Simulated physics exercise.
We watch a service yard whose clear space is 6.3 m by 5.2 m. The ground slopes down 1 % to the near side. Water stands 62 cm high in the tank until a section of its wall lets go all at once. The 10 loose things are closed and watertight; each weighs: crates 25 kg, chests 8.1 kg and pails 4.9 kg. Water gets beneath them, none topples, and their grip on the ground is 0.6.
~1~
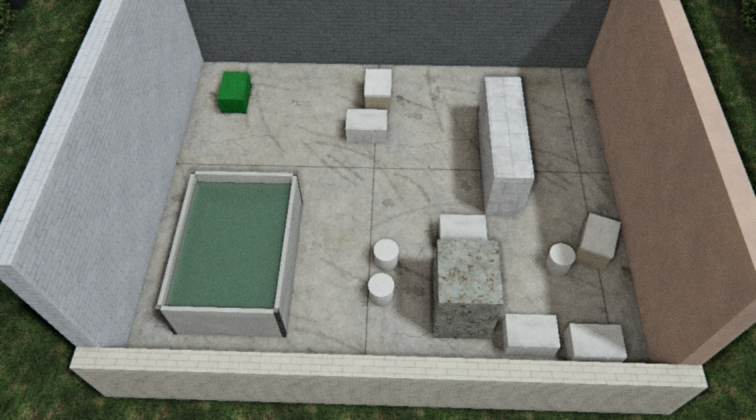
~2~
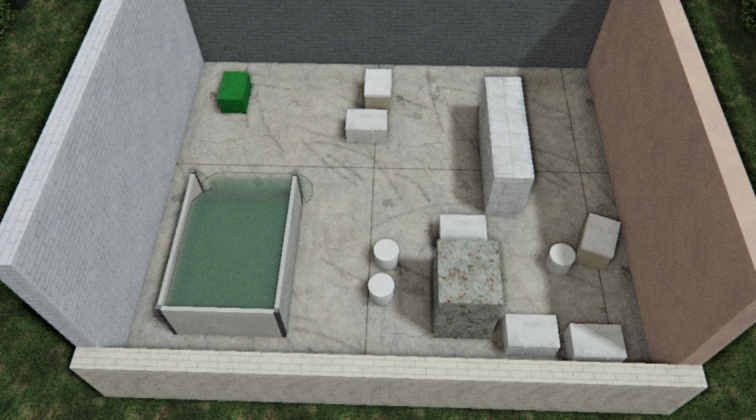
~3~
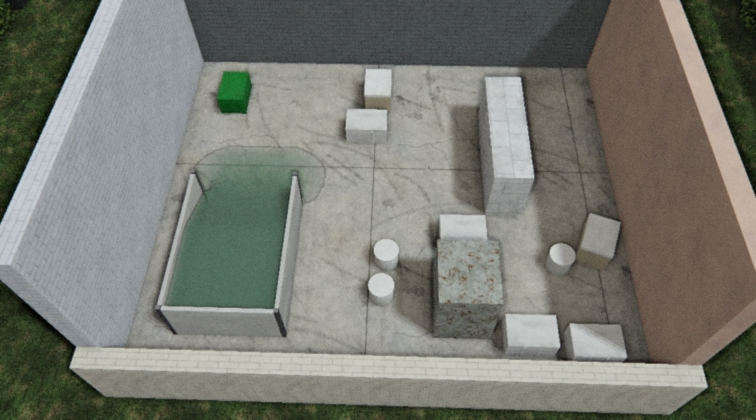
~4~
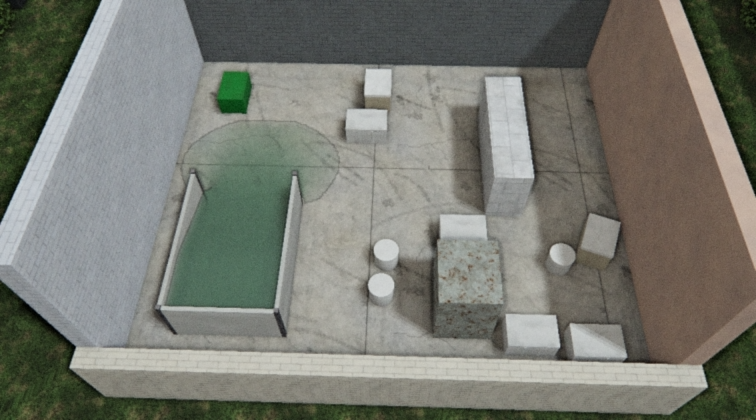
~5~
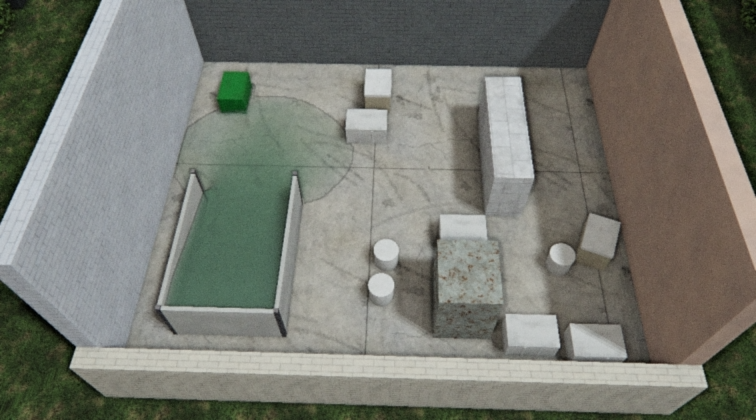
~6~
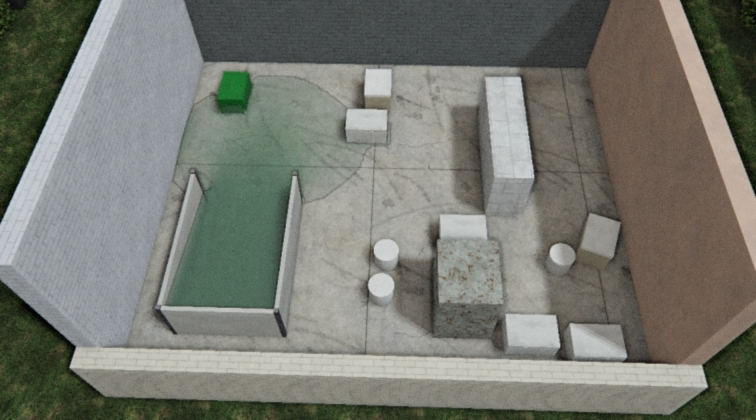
A walled service yard with a pale, stained concrete floor and grass outside is seen from high above by a still camera. A green pool fills a walled tank at left, with a green crate behind it, a long white block at right, a speckled block nearer, and pale chests and pails around. The tank's far side opens and water spreads backward in a widening, thinning fan, while the objects stay put.
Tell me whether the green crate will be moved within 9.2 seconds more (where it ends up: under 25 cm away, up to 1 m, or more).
The green crate gets carried off.
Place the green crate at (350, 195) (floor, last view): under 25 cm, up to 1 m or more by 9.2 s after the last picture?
It holds its place.
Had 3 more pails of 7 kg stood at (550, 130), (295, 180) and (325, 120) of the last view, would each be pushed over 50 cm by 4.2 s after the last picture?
In turn: Less, past it, more.
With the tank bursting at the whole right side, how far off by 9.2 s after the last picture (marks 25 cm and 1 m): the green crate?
In that case the green crate holds its place.
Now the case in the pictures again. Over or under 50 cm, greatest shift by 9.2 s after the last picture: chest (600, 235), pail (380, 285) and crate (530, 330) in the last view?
In turn: More, over, less.
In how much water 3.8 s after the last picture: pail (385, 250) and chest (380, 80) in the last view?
About 0 and 6 cm.
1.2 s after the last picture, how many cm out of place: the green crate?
About 50 cm.
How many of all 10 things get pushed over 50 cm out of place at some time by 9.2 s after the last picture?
7 of them.
Then, 1.2 s after the last picture the green crate is near (237, 57), 0.5 m from its start, afloat; 1 afloat.
Then, 3.8 s after the last picture the green crate is near (323, 100), 1.4 m from its start, aground; 1 afloat.
Then, 6.2 s after the last picture the green crate is near (345, 107), 1.8 m from its start, aground; 3 afloat.
Then, 9.2 s after the last picture the green crate is near (345, 107), 1.8 m from its start, aground; 6 afloat.
